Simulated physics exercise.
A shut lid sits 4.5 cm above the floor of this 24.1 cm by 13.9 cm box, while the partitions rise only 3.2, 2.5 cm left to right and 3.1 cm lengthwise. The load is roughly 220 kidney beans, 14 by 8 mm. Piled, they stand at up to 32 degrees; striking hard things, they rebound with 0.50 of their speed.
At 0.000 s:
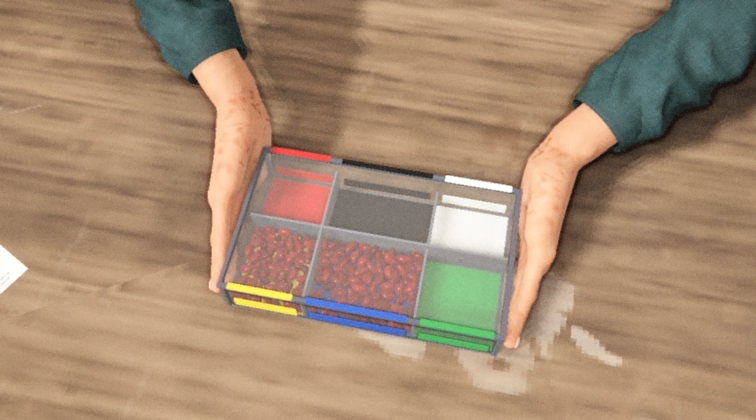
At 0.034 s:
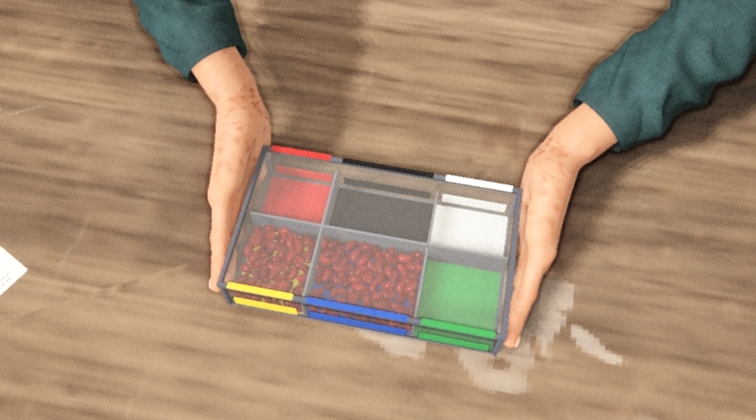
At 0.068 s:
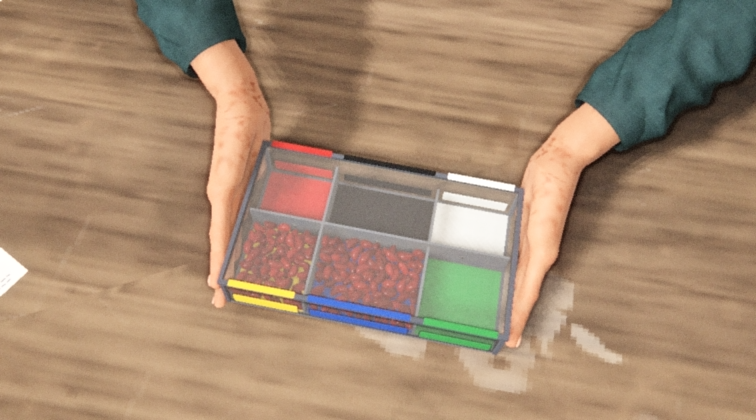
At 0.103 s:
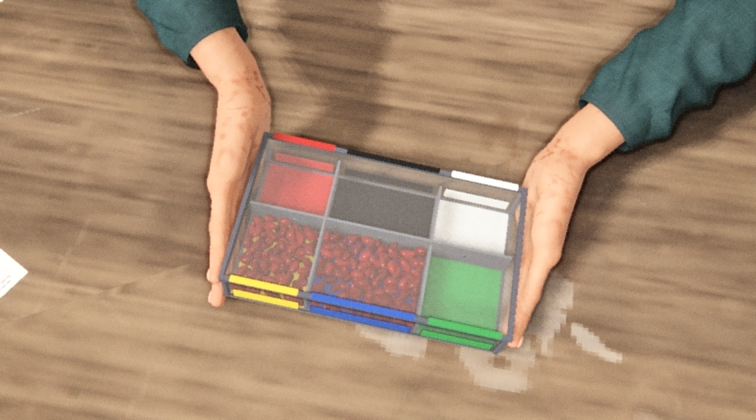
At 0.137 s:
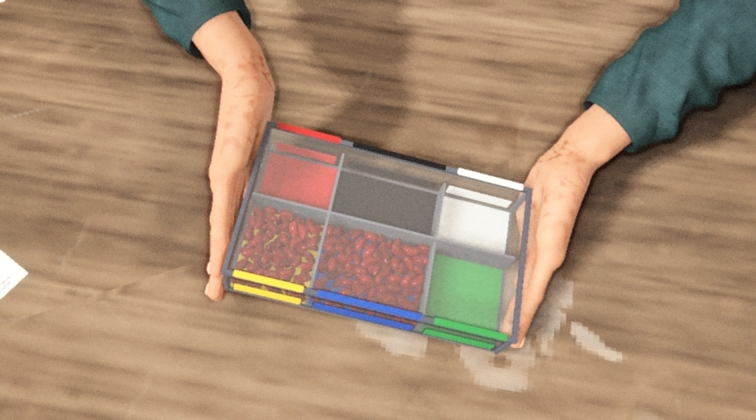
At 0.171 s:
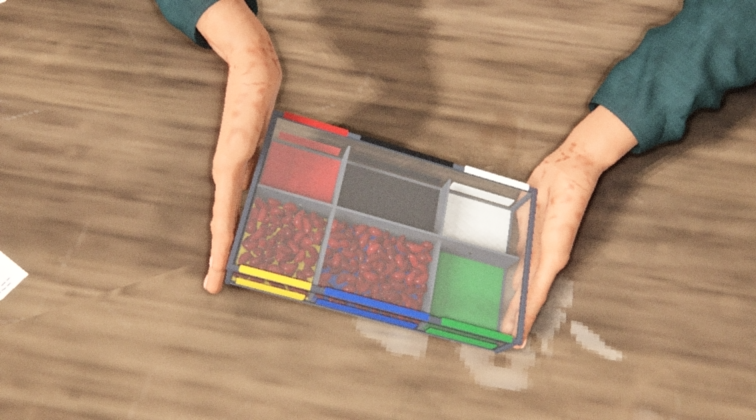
The clip opens on two hands holding a clear, lidded box with coloured edge strips and six compartments, red beans filling the yellow and blue ones at the front. The hands then tilt it slightly, slowly at first and then faster, its left side rising while the beans barely shift.
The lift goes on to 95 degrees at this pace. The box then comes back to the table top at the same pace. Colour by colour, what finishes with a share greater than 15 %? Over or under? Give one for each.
Red under; blue over; green over; yellow over; white under; black under.
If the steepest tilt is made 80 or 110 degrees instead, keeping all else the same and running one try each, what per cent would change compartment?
About 30 and 40 per cent.
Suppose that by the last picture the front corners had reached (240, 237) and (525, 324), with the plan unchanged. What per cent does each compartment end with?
Each compartment ends with this per cent: Red 0, blue 30, green 30, yellow 30, white 10 and black 5.
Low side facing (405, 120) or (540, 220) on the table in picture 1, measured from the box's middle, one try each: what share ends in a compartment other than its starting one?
That would be close to 20 per cent, then close to 40 per cent.
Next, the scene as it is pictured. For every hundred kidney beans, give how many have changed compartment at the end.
Roughly 50 %.
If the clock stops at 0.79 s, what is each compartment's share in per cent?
It splits as red 0, blue 45, green 15, yellow 40, white 0 and black 0 percent.
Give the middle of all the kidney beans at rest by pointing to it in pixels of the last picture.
Centre at rest, approx.: (412, 298) px.
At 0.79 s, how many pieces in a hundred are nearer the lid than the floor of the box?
Estimate: Near 60 per cent.
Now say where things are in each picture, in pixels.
In the first picture, box tilt 0 degrees, front corners at (222, 284) and (501, 336); blue 55 %, yellow 45 %.
In the second picture, box tilt 1 degrees, front corners at (222, 283) and (502, 336).
In the third picture, box tilt 3 degrees, front corners at (223, 280) and (504, 336).
In the fourth picture, box tilt 6 degrees, front corners at (224, 276) and (508, 337), lowest corner right front.
In the fifth picture, box tilt 11 degrees, front corners at (227, 270) and (512, 338), lowest corner right front.
In the sixth picture, box tilt 16 degrees, front corners at (233, 265) and (517, 340), lowest corner right front; blue 55 %, yellow 45 %. Its pace works out near 145 degrees a second.
Then, at 0.79 s, tilt 95 degrees; blue 45 %, green 15 %, yellow 40 %.
Then, at 1.21 s, tilt 41 degrees; blue 20 %, green 45 %, yellow 35 %.
After 1.71 s, tilt 0 degrees; blue 20 %, green 45 %, yellow 35 %.
At rest (2.1 s), red 0 %, blue 20 %, green 45 %, yellow 35 %, white 0 %, black 0 %.
